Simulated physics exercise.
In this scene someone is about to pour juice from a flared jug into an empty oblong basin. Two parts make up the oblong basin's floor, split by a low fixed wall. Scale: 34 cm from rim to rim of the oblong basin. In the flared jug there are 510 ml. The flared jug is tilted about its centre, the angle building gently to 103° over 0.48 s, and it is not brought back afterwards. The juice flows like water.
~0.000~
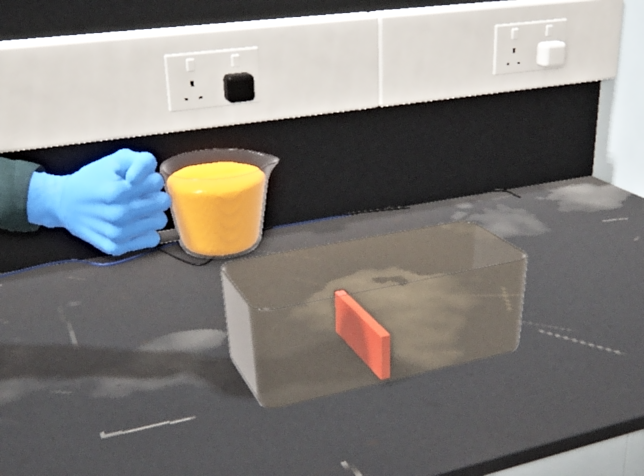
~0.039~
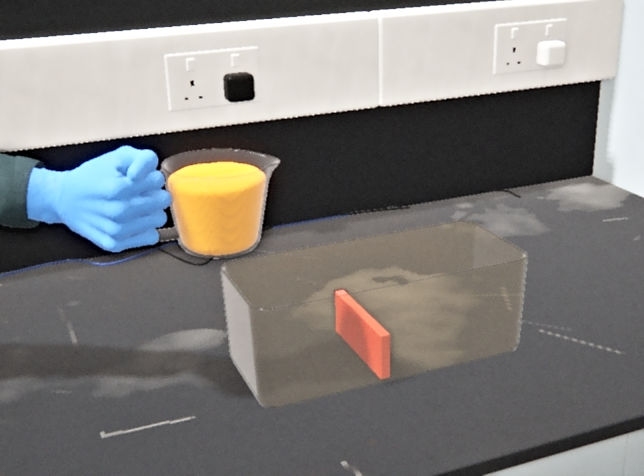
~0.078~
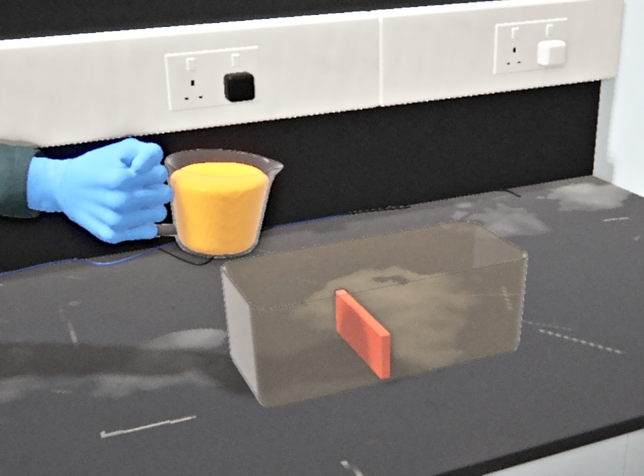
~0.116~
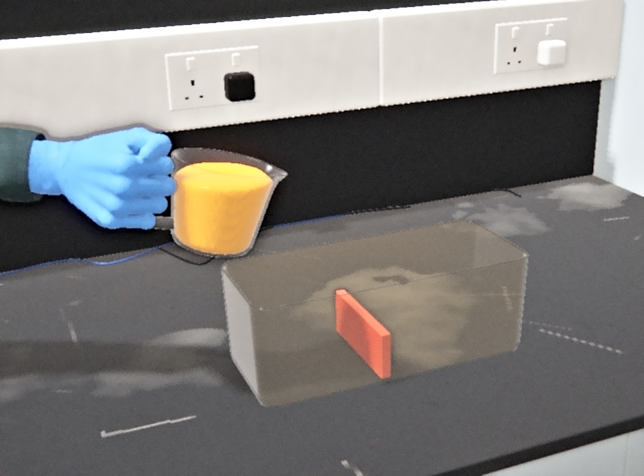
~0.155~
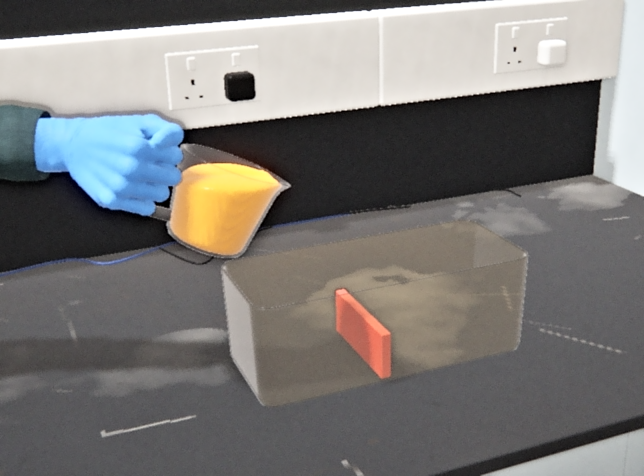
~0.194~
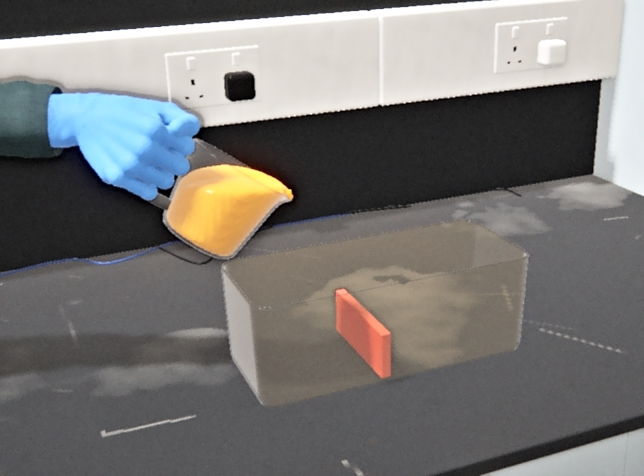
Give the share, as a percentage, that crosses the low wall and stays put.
Around 6 %.
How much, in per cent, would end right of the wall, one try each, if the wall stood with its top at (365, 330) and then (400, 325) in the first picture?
Some 15 in a hundred, then some 20 in a hundred.
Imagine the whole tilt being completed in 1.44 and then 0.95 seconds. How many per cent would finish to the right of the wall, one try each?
0 in a hundred, followed by 5 in a hundred.
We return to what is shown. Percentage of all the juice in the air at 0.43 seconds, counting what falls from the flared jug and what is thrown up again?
Around 22 percent.
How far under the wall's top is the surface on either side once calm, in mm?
On the left it's about 32 mm; on the right, about 56 mm.
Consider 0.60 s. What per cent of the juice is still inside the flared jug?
Near 5 in a hundred.
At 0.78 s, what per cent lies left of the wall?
Roughly 90 in a hundred.
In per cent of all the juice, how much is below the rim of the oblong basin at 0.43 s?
Around 44 percent.
By 0.43 s the tilt is 100° and 34 per cent is still to pour, 45 is left of the wall and 0 right of it.
By 0.60 s the tilt is 103° and 5 per cent is still to pour, 86 is left of the wall and 1 right of it.
By 0.78 s the tilt is 103° and 0 per cent is still to pour, 91 is left of the wall and 6 right of it.
By 0.98 s the tilt is 103° and 0 per cent is still to pour, 92 is left of the wall and 6 right of it.
At rest 92 per cent lies left of the wall, 6 right of it and 3 outside.
